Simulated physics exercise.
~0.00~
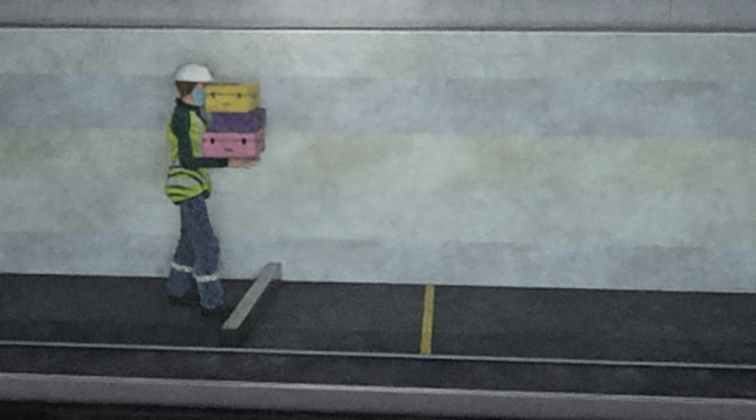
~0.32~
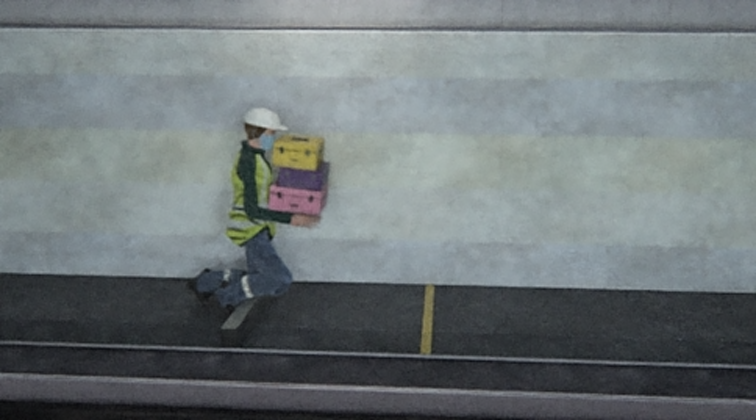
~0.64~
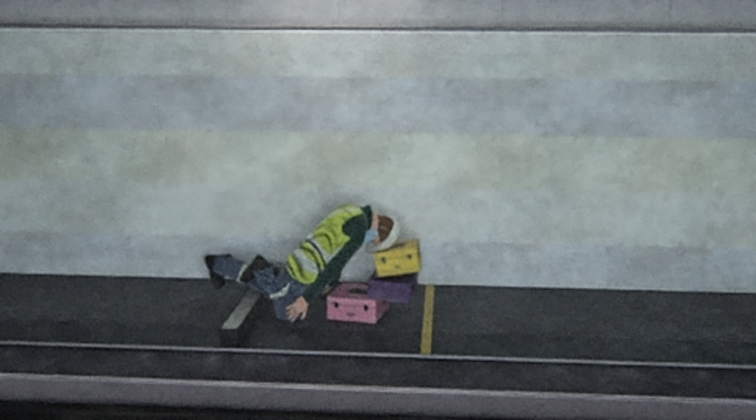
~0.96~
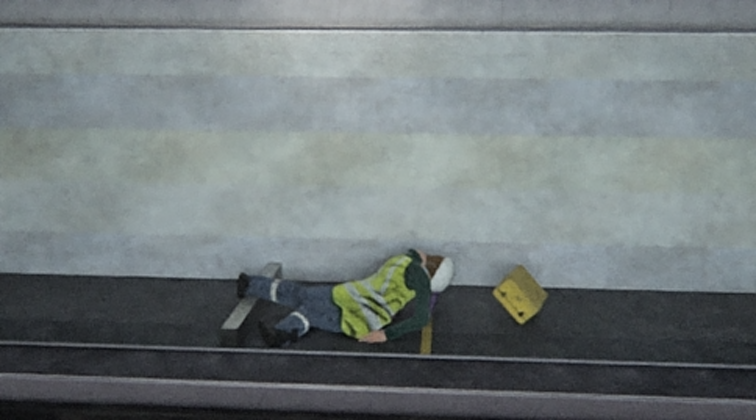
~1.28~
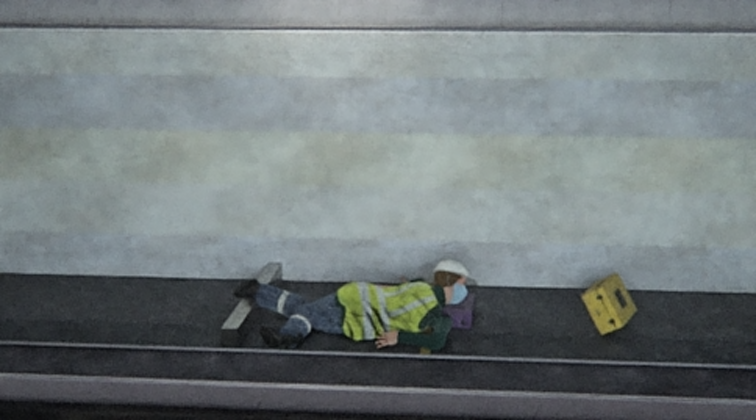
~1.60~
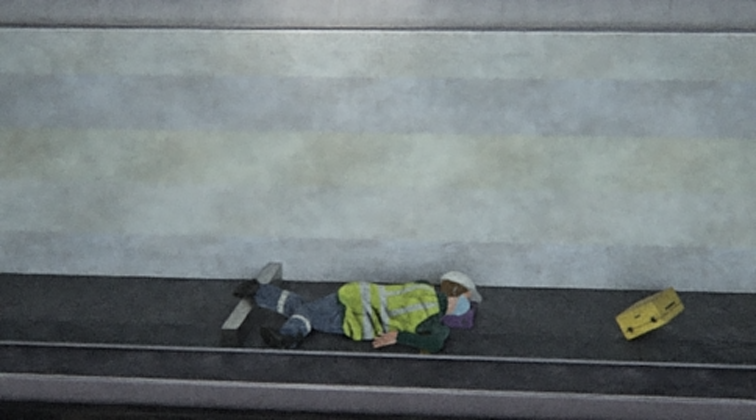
A worker in a white helmet, face mask and yellow safety vest carries three stacked toolboxes, yellow over purple over pink, rightward along a dark strip below a pale wall, seen from the side by a still camera. A low grey rail lies ahead, with a yellow line beyond it. The worker trips at the rail and pitches forward, and the boxes drop ahead. The worker lands face down, covering the pink box, which stops short of the line. The yellow box tumbles far past it, while the purple one rests just beyond, beside the worker's head, also across.
